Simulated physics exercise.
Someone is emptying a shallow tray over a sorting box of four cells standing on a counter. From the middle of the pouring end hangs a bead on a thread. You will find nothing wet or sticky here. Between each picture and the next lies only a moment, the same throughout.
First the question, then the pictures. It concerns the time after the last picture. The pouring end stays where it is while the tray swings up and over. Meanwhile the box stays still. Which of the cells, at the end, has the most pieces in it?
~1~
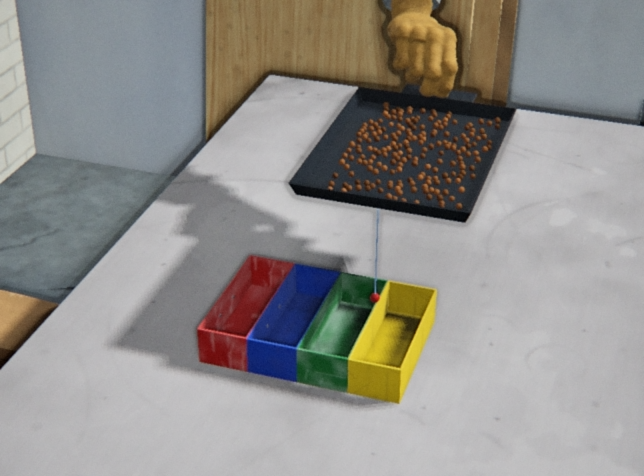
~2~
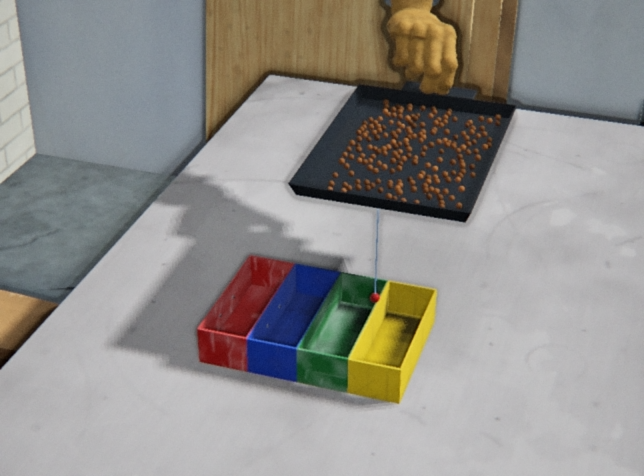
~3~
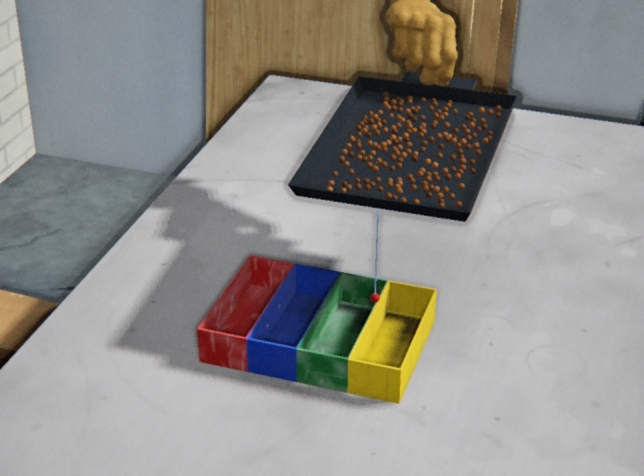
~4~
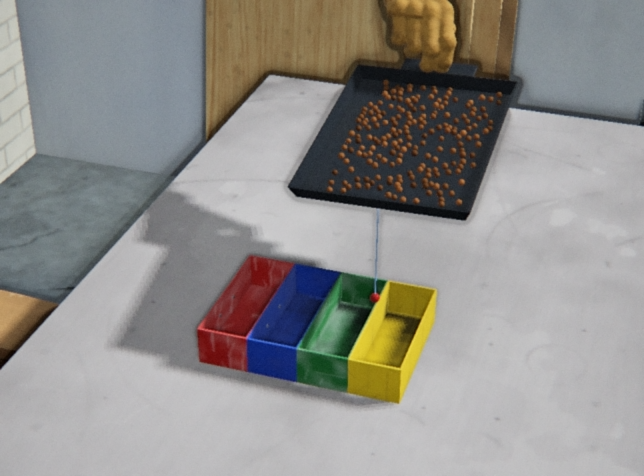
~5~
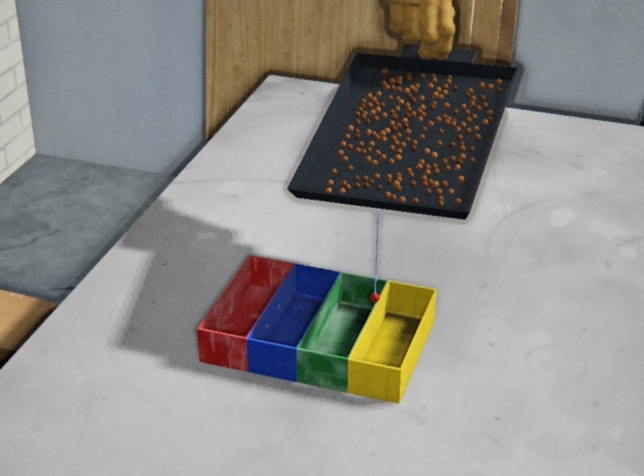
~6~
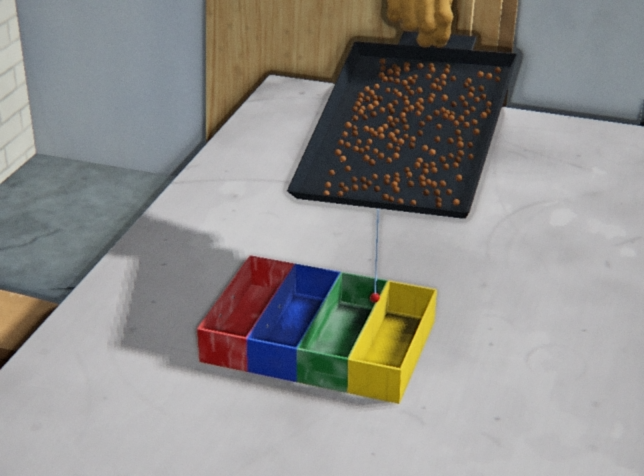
The blue cell has the most pieces in it.
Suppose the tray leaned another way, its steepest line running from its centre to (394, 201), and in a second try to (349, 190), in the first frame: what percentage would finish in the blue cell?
0 %, give or take, and then 80 %.
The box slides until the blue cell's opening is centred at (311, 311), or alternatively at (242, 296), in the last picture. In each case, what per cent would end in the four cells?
Result: 100 % and 80 %.
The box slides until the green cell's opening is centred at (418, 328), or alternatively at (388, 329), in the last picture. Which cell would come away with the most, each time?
The first placement favours the cell in red, while the second favours red.
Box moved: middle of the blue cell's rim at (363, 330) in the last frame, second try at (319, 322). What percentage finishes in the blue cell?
First placement: Some 20 %; second placement: Some 40 %.
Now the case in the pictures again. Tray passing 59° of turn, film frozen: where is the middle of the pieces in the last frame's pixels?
The load's middle is around (339, 204).
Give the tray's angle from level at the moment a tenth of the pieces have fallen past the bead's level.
Angle: Close to 60°.
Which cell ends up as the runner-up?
That would be the cell in green.
Just after the last frame, tray tipped steeply; roughly two thirds on the tray; about a tenth in the blue cell; just a few in the red cell; just a few in the yellow cell; just a few in the green cell; roughly a quarter falling or outside the box.
A moment on, tray tipped right over; about a tenth on the tray; roughly a third in the blue cell; roughly a quarter in the green cell; about a tenth in the yellow cell; just a few in the red cell; roughly a quarter falling or outside the box.
Further on, tray tipped past a quarter turn; roughly half in the blue cell; roughly a third in the green cell; about a tenth in the yellow cell; just a few in the red cell; just a few falling or outside the box.
When it is over, tray tipped past a quarter turn; roughly half in the blue cell; roughly a third in the green cell; about a tenth in the yellow cell; just a few in the red cell; just a few outside the box.
